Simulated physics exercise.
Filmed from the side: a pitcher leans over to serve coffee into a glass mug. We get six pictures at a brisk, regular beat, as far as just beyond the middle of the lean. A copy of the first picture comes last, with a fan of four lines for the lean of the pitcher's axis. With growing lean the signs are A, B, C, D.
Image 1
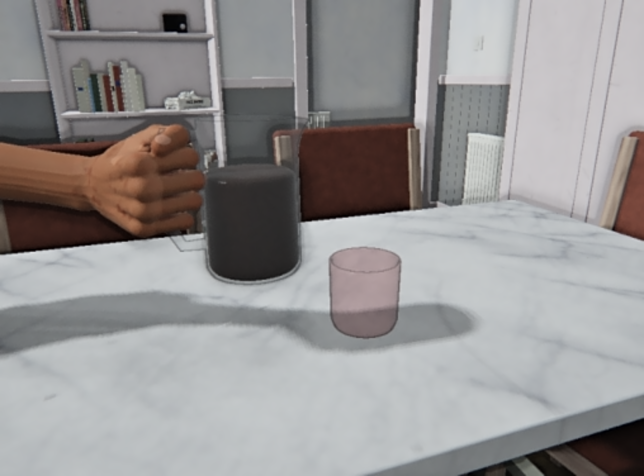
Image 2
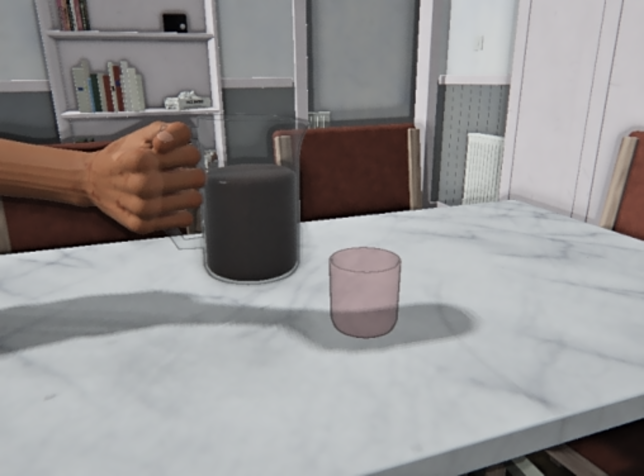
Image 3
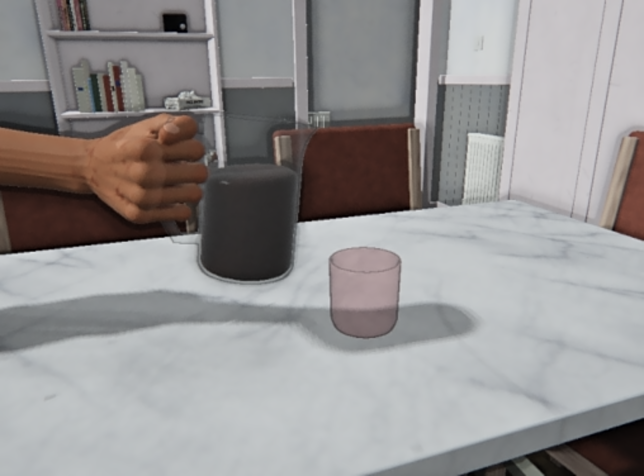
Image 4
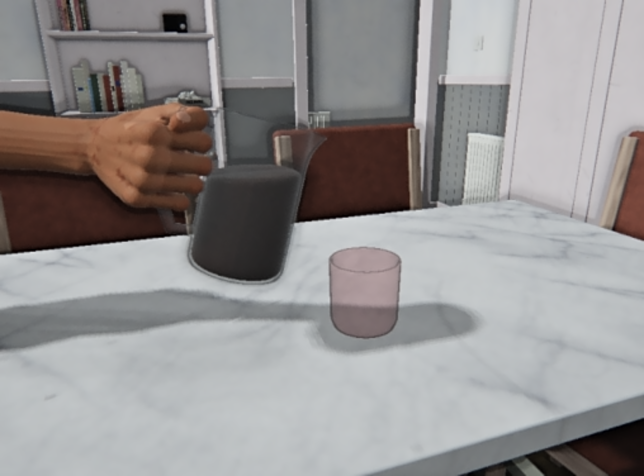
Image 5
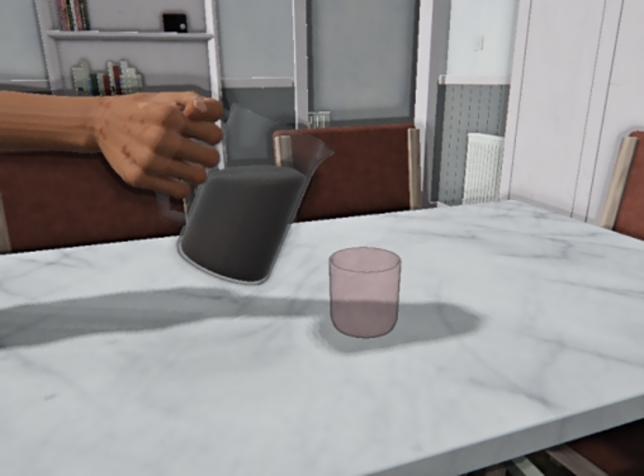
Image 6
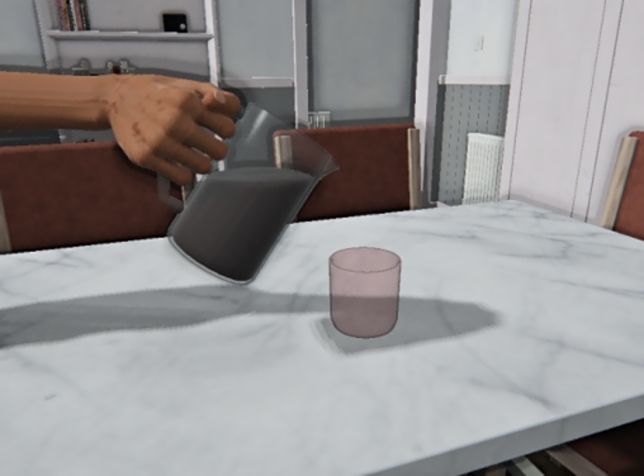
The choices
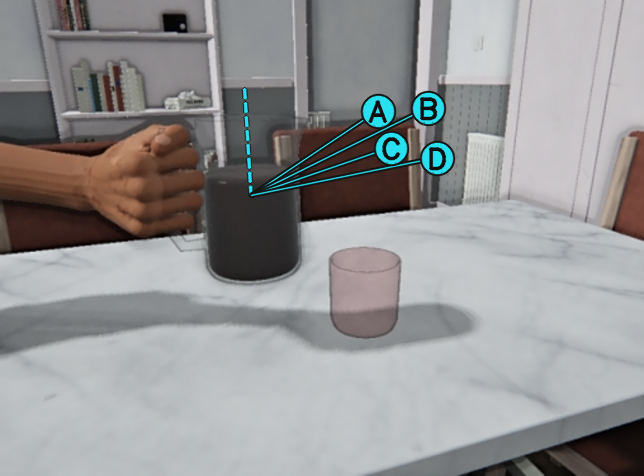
A hand tilting a clear pitcher of dark coffee to the right beside a pinkish glass mug on a marble table.
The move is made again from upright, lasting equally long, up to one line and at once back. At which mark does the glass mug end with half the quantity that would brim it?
B beats the others.
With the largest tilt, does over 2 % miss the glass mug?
Yes, it does.
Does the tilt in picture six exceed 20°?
Yes, it does.
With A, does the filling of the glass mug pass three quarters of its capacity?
No, less.
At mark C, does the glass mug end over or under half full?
Over.
In cyan, A at (363, 120); B at (413, 115); C at (375, 152); D at (421, 160).
With A, the glass mug ends with about 25 % of what it can hold.
With B, the glass mug ends with about 47 % of what it can hold.
With C, the glass mug ends with about 74 % of what it can hold.
With D, the glass mug ends with about 81 % of what it can hold; 14 % of the coffee is spilt.
